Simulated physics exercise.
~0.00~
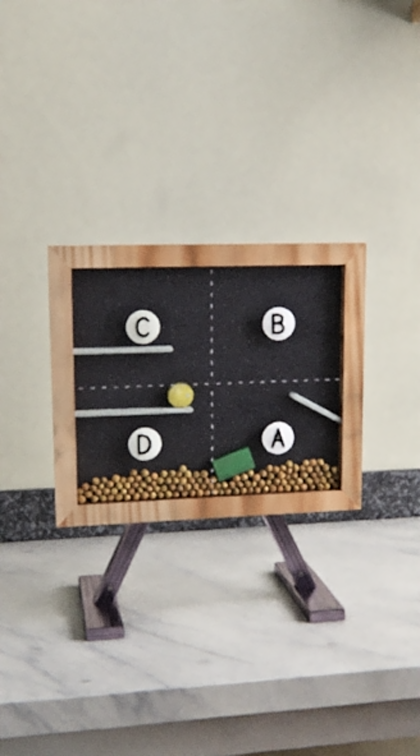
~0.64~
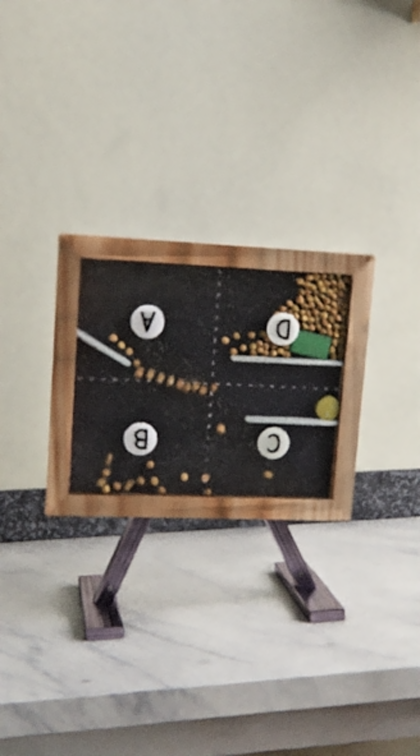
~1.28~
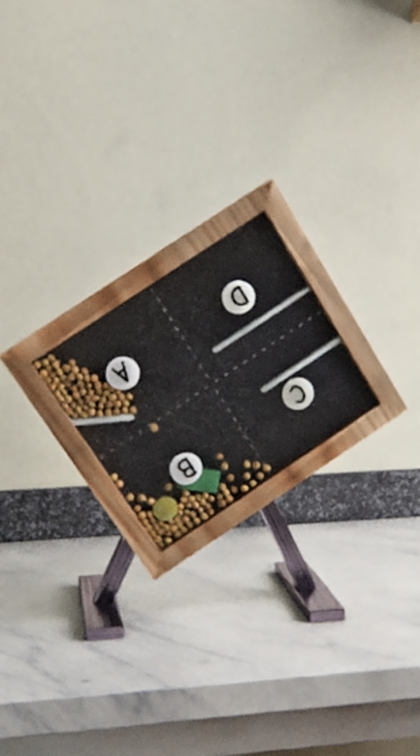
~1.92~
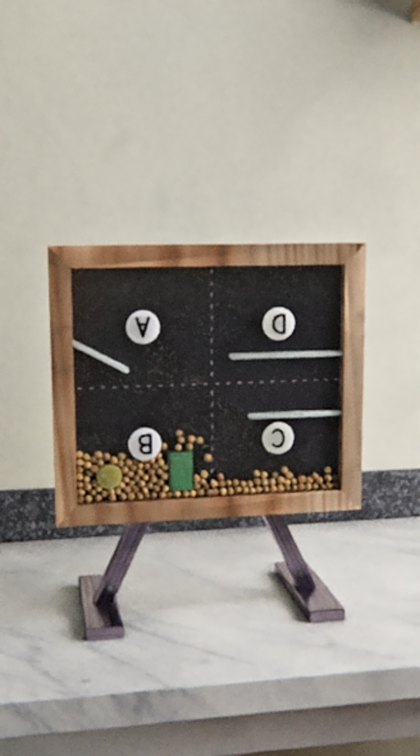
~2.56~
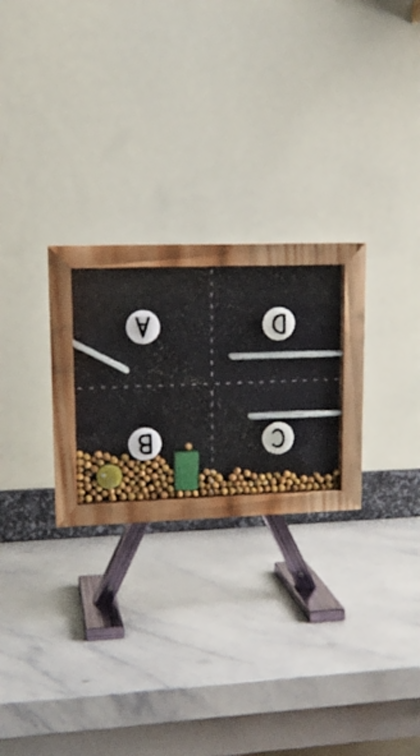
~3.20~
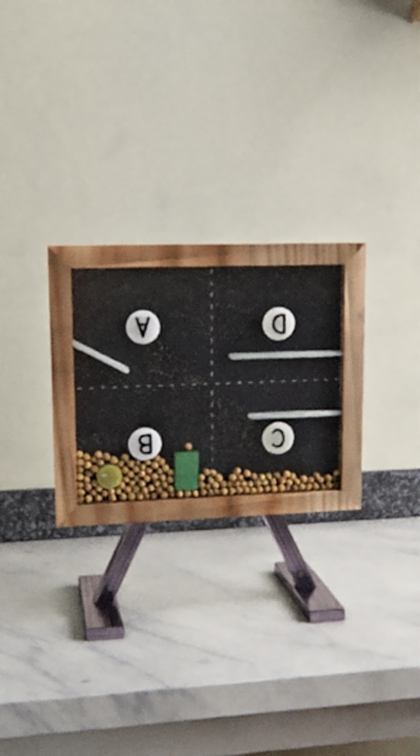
On a marble counter, a framed box turns upside down, its beads, block and disc settling low.
